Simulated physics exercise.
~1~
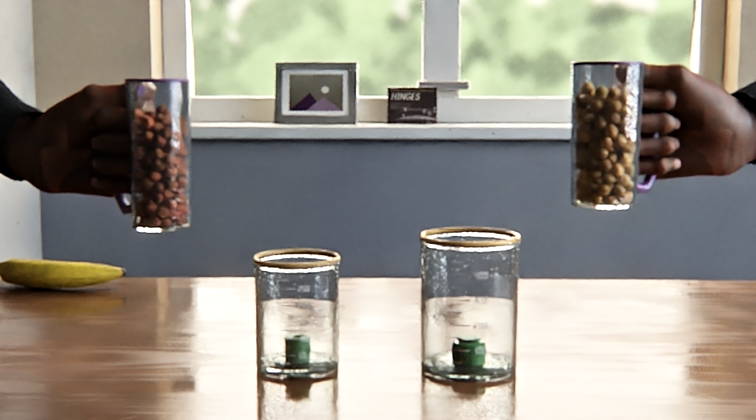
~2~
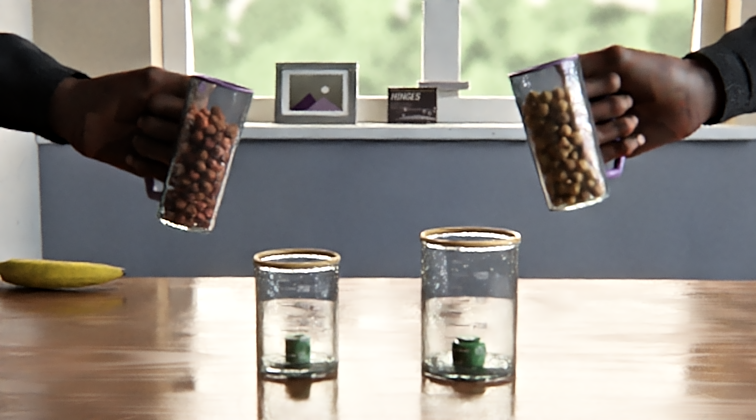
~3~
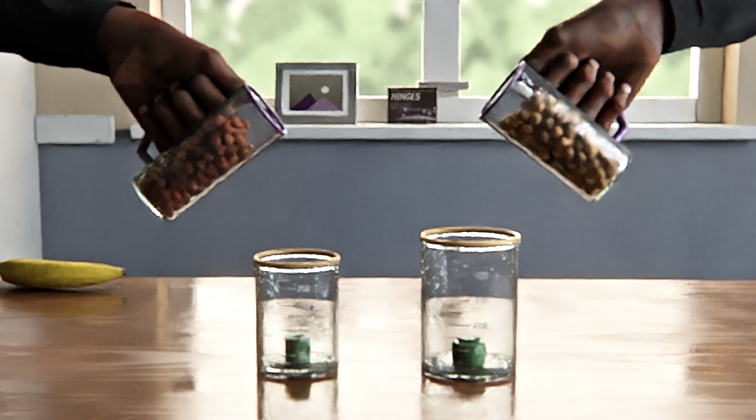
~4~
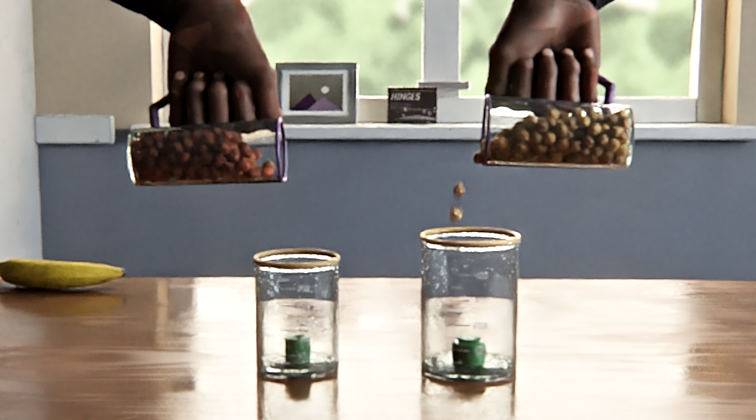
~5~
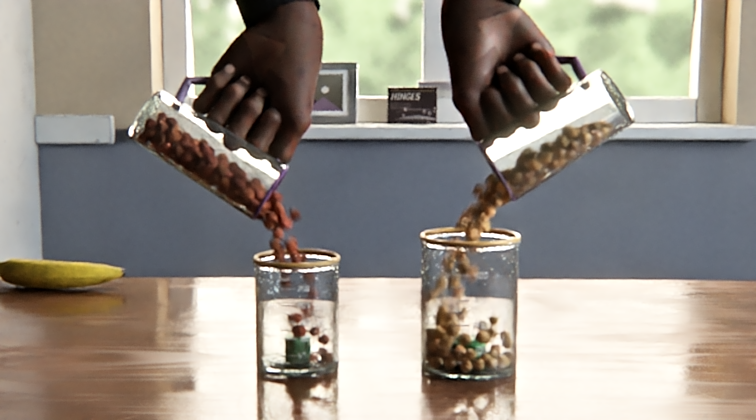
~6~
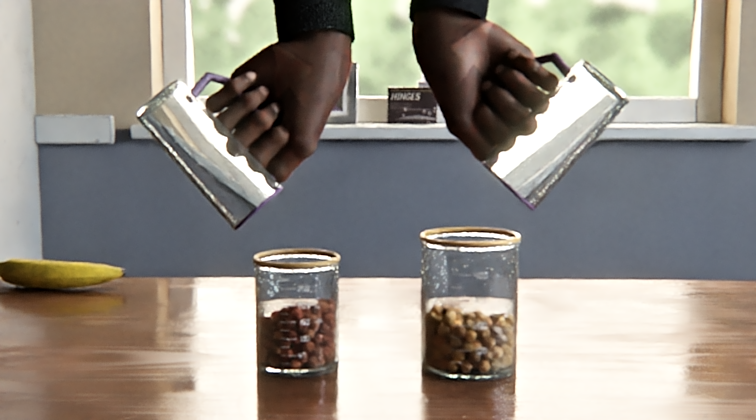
Two hands, one at each side, hold clear cups with purple rims above a shiny wooden table, seen from the front by a window with a small framed picture on its sill. The left cup holds reddish-brown pieces and the right one tan pieces, above two gold-rimmed glass beakers with small green objects inside; a yellow banana lies at left. The hands tilt the cups inward until they lie sideways, and the right one starts spilling first. Both then tip further and pour. Finally the cups are empty, both beakers are half full, and both green objects are covered.
